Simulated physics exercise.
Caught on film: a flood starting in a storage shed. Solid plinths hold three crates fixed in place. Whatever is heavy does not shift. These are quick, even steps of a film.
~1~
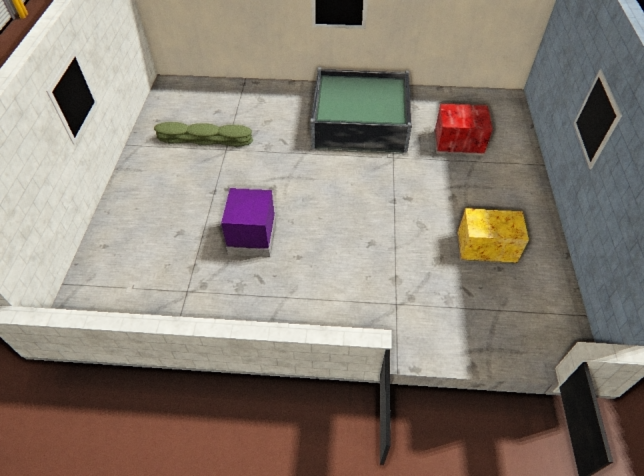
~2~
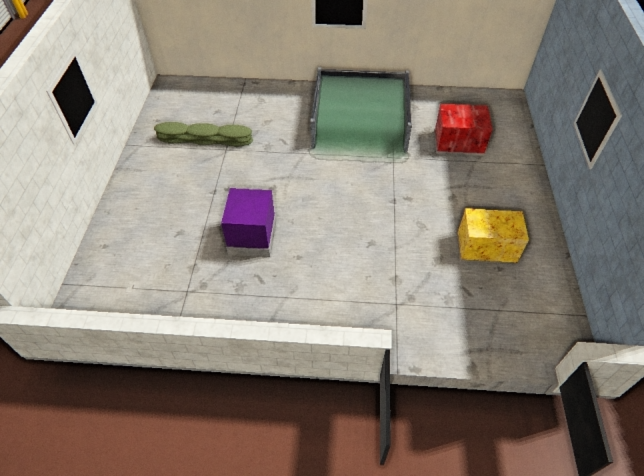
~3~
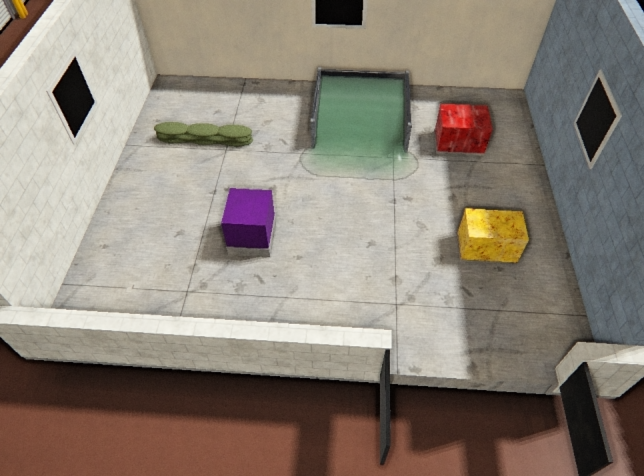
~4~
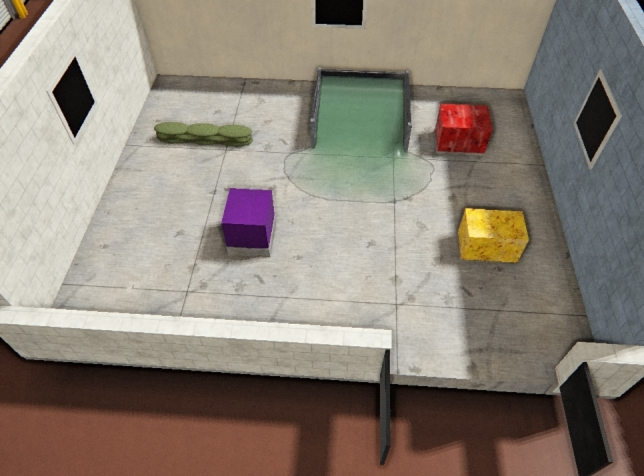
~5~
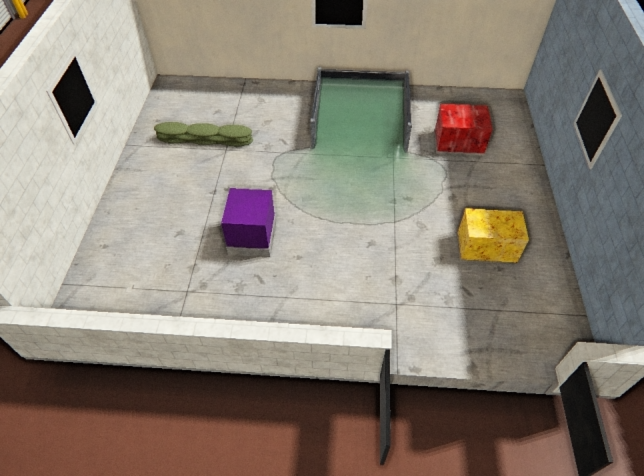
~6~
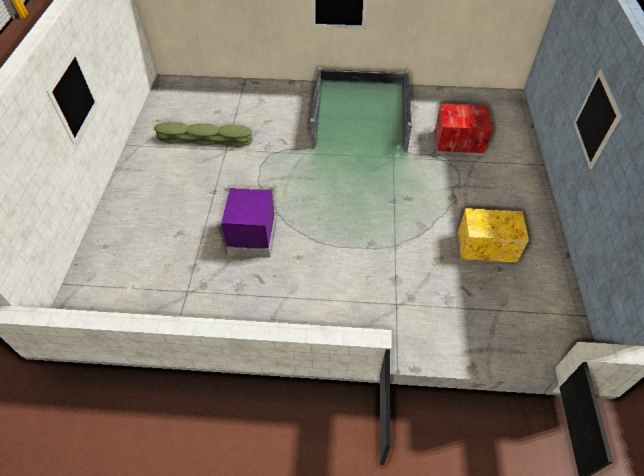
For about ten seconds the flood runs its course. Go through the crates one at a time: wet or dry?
Crate by crate: Purple crate dry, yellow crate wet, red crate dry.
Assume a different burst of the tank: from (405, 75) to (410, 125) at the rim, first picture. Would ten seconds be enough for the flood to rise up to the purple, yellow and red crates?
In my view the purple crate is never reached; as for the yellow crate, it gets reached; the red crate gets reached.
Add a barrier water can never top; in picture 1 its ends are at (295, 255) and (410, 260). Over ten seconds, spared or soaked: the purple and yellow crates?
As I see it, purple is reached, while yellow is reached.
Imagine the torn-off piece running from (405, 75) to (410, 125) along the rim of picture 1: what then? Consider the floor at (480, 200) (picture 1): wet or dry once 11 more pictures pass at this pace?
The place in question is sitting in a puddle.
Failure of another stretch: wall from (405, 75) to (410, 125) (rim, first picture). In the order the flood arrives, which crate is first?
First in line is the red crate.
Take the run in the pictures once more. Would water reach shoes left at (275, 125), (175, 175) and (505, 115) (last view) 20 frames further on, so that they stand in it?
First spared, second inundated, third spared.
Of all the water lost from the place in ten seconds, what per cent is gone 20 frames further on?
My reading is near 50 per cent.
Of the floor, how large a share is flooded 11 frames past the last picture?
Close to 35 %.
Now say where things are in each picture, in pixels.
The open tank at (362, 100) is whole and still, in the first frame.
Water pours out at (360, 140) and has run to (314, 152), in the second frame.
Water pours out at (360, 142) and has run to (309, 166), in the third frame.
Water pours out at (360, 143) and has run to (312, 192), in the fourth frame.
Water pours out at (360, 143) and has run to (321, 214), in the fifth frame.
The front is at (334, 241), out from the gap at (360, 143), in the sixth frame.
A moment on, water covers 25 % of the floor; the purple crate water round its plinth, the yellow crate water round its plinth, the red crate not reached.
Next, water covers 35 % of the floor; the purple crate water round its plinth, the yellow crate water round its plinth, the red crate not reached.
Then, water covers 45 % of the floor; the purple crate water round its plinth, the yellow crate water round its plinth, the red crate not reached.
Later, water covers 55 % of the floor; the purple crate water round its plinth, the yellow crate water round its plinth, the red crate water round its plinth.
In the end, water covers 70 % of the floor; the purple crate stayed above the water, the yellow crate was topped, the red crate stayed above the water.
